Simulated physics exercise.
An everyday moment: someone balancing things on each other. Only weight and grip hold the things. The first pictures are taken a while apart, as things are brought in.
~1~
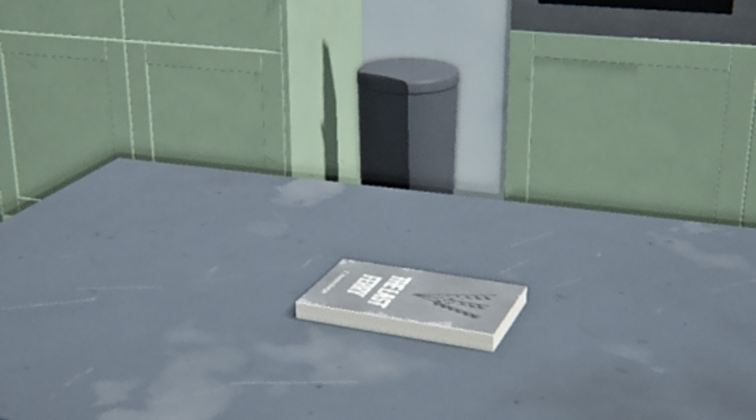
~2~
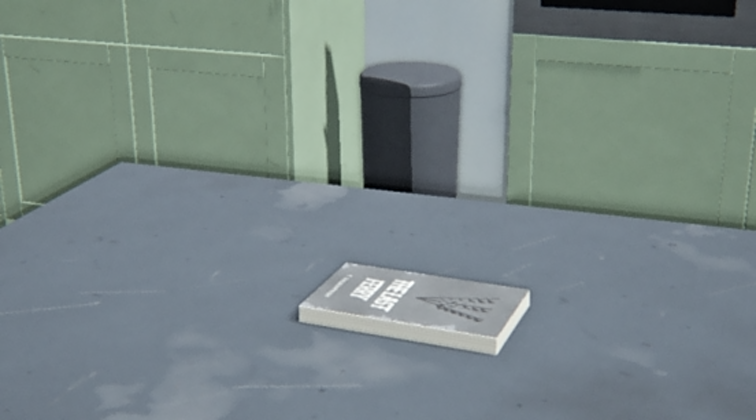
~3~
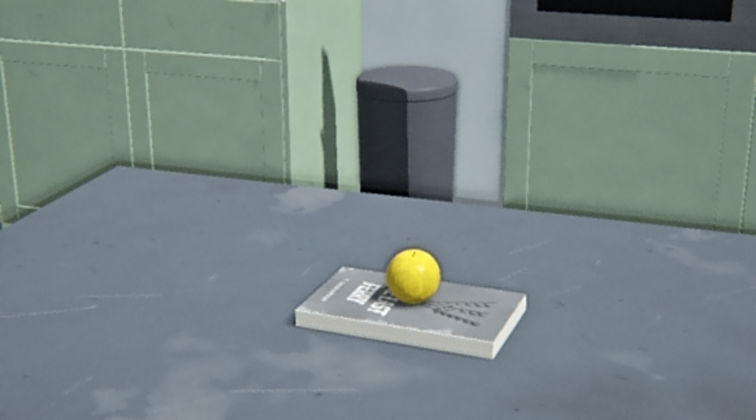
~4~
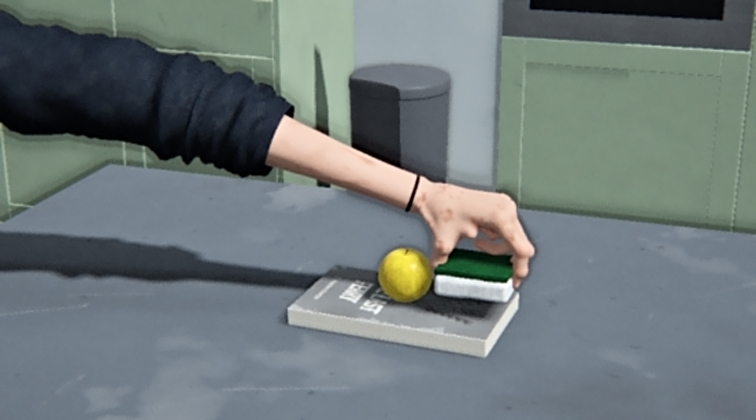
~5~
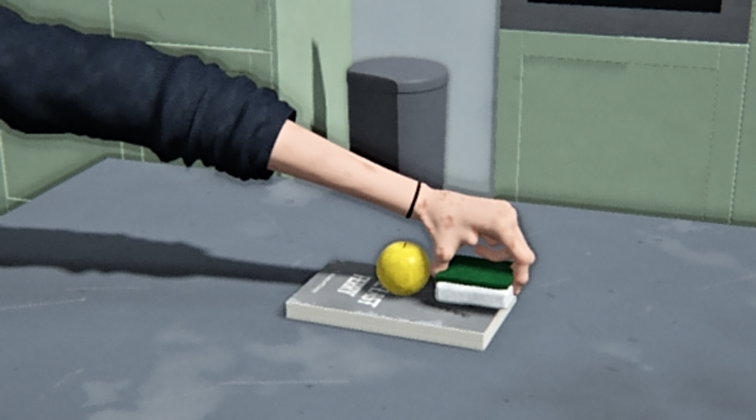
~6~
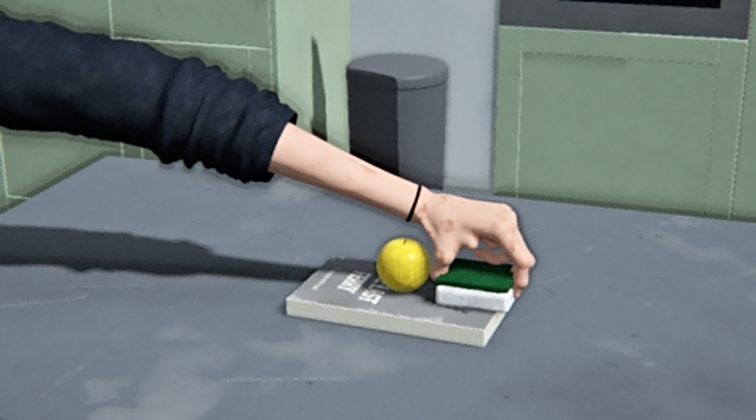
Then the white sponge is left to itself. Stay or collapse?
As it turns out, it keeps its balance.
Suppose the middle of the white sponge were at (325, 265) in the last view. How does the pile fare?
Then it keeps its balance.
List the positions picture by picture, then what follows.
In the first picture, the last thing is not in view yet; grey book (413, 302).
In the second picture, the last thing is not in view yet; grey book (416, 306).
In the third picture, the last thing is not in view yet; grey book (413, 310).
In the fourth picture, coming down; white sponge (478, 276); grey book (405, 308).
In the fifth picture, coming down; white sponge (479, 282); grey book (403, 301).
In the sixth picture, set down, still held; white sponge (479, 285); grey book (403, 298).
Then, 0.40 s on from there, no change.
Then, 1.00 s on from there, white sponge resting near (479, 286).
In the end, all 3 unmoved. At the end, from the last picture's camera, white sponge near (479, 286). The pile stays up.
